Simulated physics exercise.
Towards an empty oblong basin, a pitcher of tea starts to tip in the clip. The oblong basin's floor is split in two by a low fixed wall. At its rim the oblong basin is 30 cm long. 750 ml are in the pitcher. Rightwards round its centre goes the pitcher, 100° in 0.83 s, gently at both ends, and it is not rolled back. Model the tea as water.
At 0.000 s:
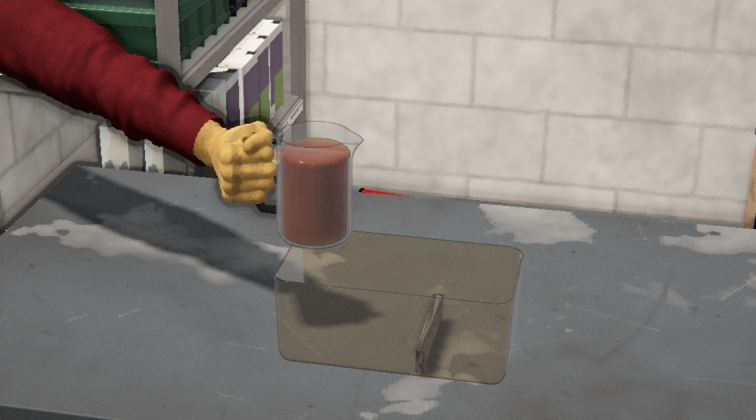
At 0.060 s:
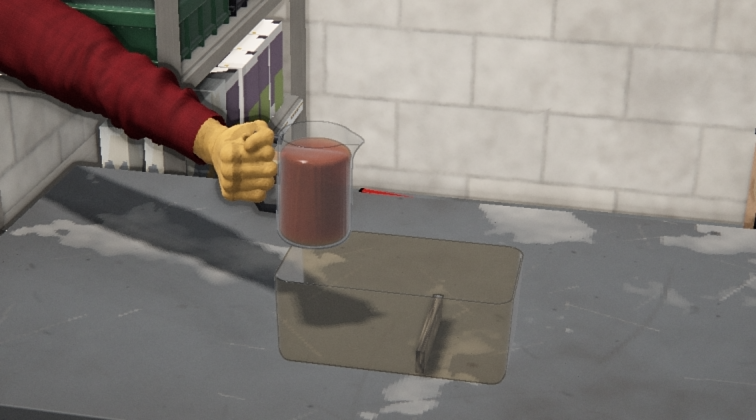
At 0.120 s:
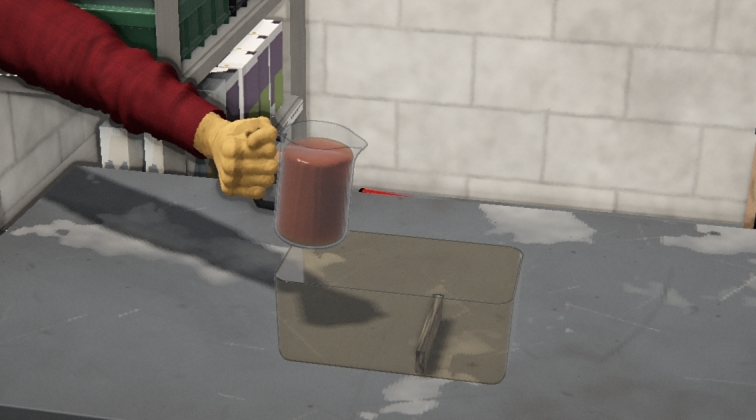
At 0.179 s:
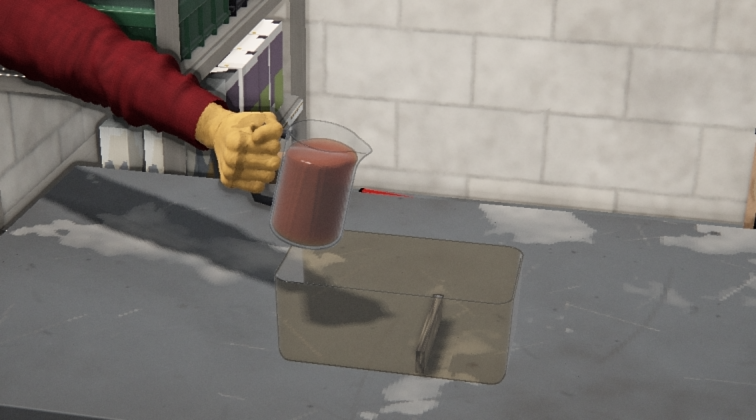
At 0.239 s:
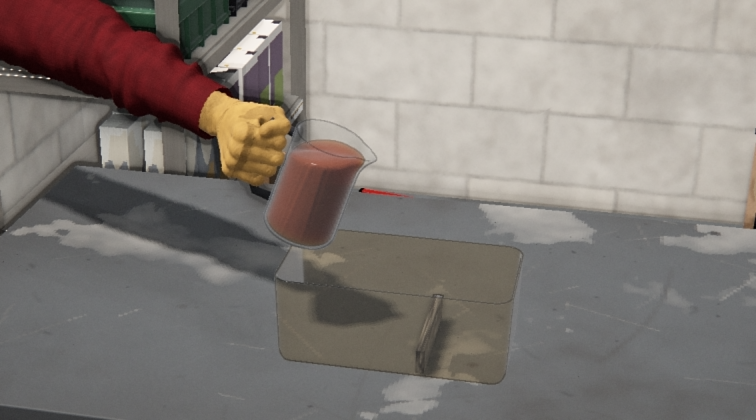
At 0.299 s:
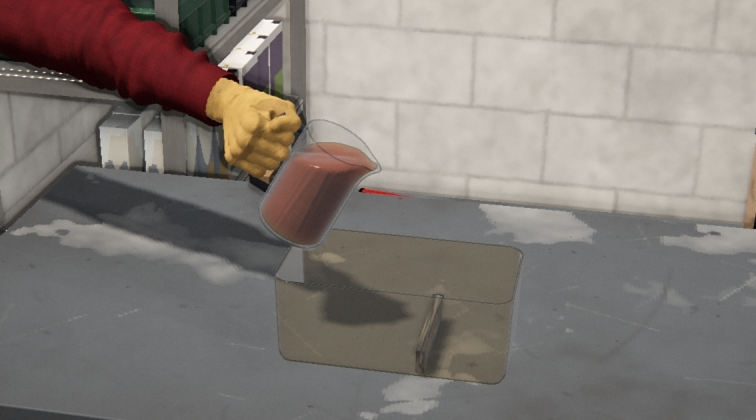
A yellow-gloved hand in a red sleeve held a clear pitcher of reddish-brown tea above an empty see-through basin on a gray table, then slowly tilted it to the right.
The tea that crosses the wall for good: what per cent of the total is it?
It is about 29 per cent of the total.
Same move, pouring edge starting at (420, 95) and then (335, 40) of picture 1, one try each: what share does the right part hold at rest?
45 and 25 %.
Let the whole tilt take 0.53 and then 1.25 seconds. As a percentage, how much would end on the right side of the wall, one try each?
Try 1: 30 %; try 2: 35 %.
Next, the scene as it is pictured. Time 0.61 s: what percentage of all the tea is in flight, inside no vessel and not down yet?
Roughly 14 %.
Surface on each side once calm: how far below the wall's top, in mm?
Looks like roughly 14 mm on the left and roughly 20 mm on the right.
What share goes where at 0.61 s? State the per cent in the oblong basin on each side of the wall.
Near 6 on the left, 4 on the right.
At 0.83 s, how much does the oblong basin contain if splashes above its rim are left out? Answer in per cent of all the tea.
My estimate is about 54 percent.
By 0.61 s the tilt is 83° and 76 per cent is still to pour, 6 is left of the wall and 4 right of it.
By 0.83 s the tilt is 100° and 33 per cent is still to pour, 36 is left of the wall and 17 right of it.
By 1.07 s the tilt is 100° and 10 per cent is still to pour, 58 is left of the wall and 28 right of it.
By 1.33 s the tilt is 100° and 2 per cent is still to pour, 68 is left of the wall and 28 right of it.
At rest 71 per cent lies left of the wall, 29 right of it and 1 outside.
